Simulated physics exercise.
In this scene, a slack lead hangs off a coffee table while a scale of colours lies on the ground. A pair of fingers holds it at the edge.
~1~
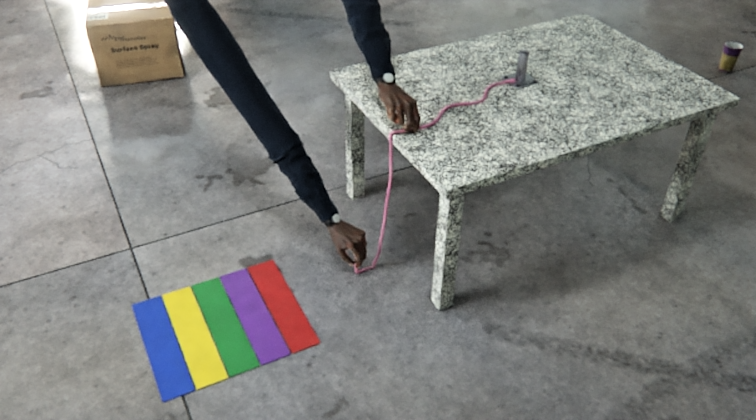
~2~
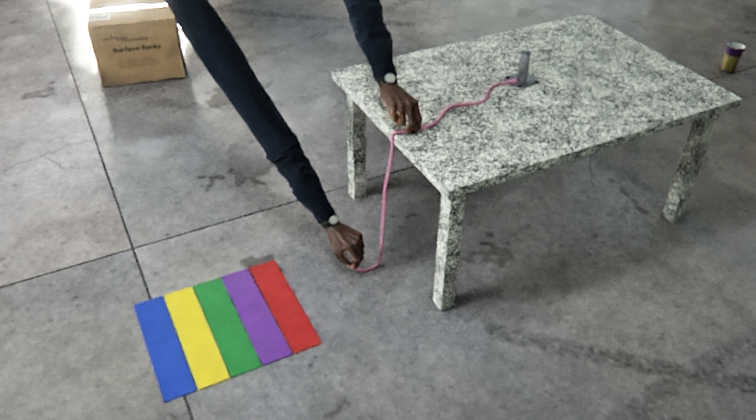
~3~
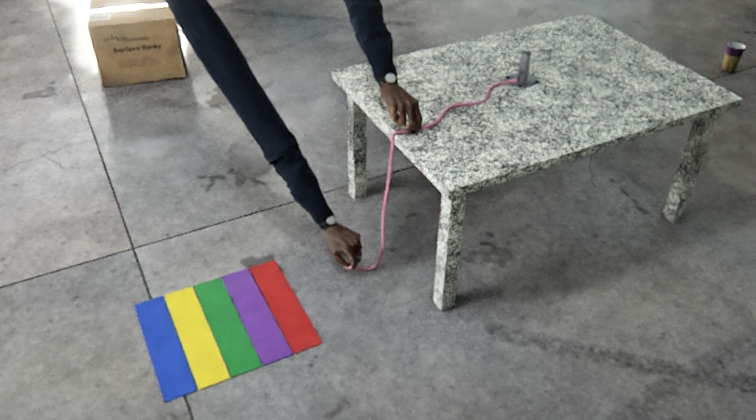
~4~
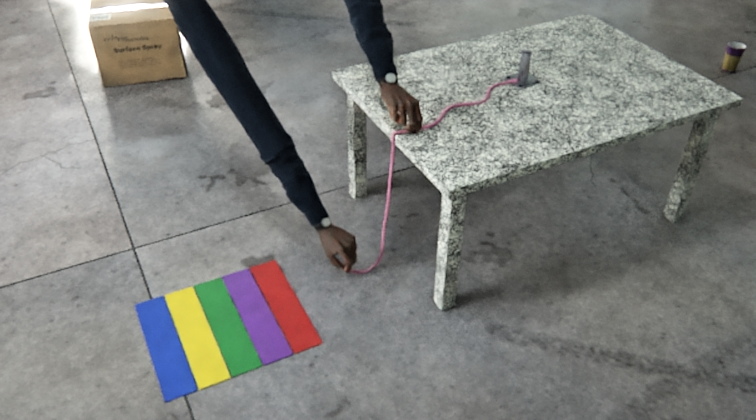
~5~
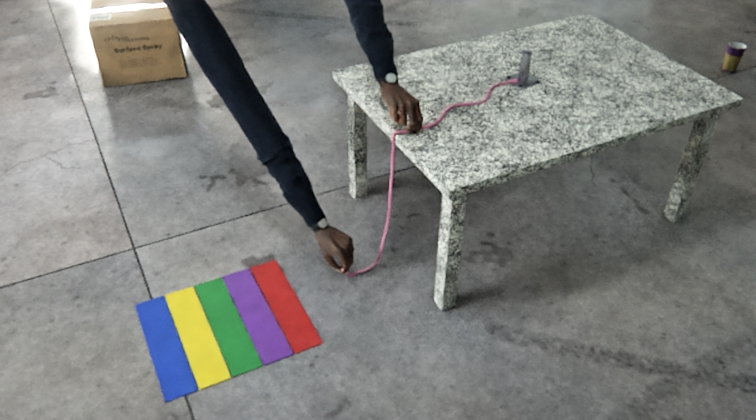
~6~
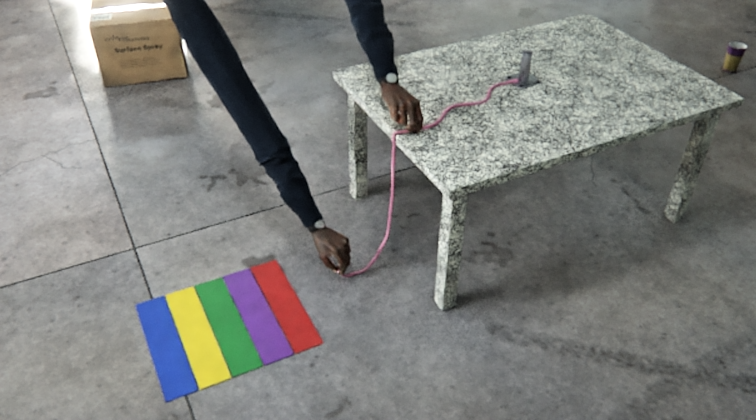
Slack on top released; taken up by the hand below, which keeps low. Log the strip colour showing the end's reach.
Reach: Purple strip.
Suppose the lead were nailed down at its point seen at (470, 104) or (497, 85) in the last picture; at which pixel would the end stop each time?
In order: Close to (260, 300) and close to (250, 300).
Soon after, end near (304, 283); short of the strips.
Then, end near (270, 294); over red.
At full stretch, end near (250, 301); over purple. It gets as far as the purple strip.
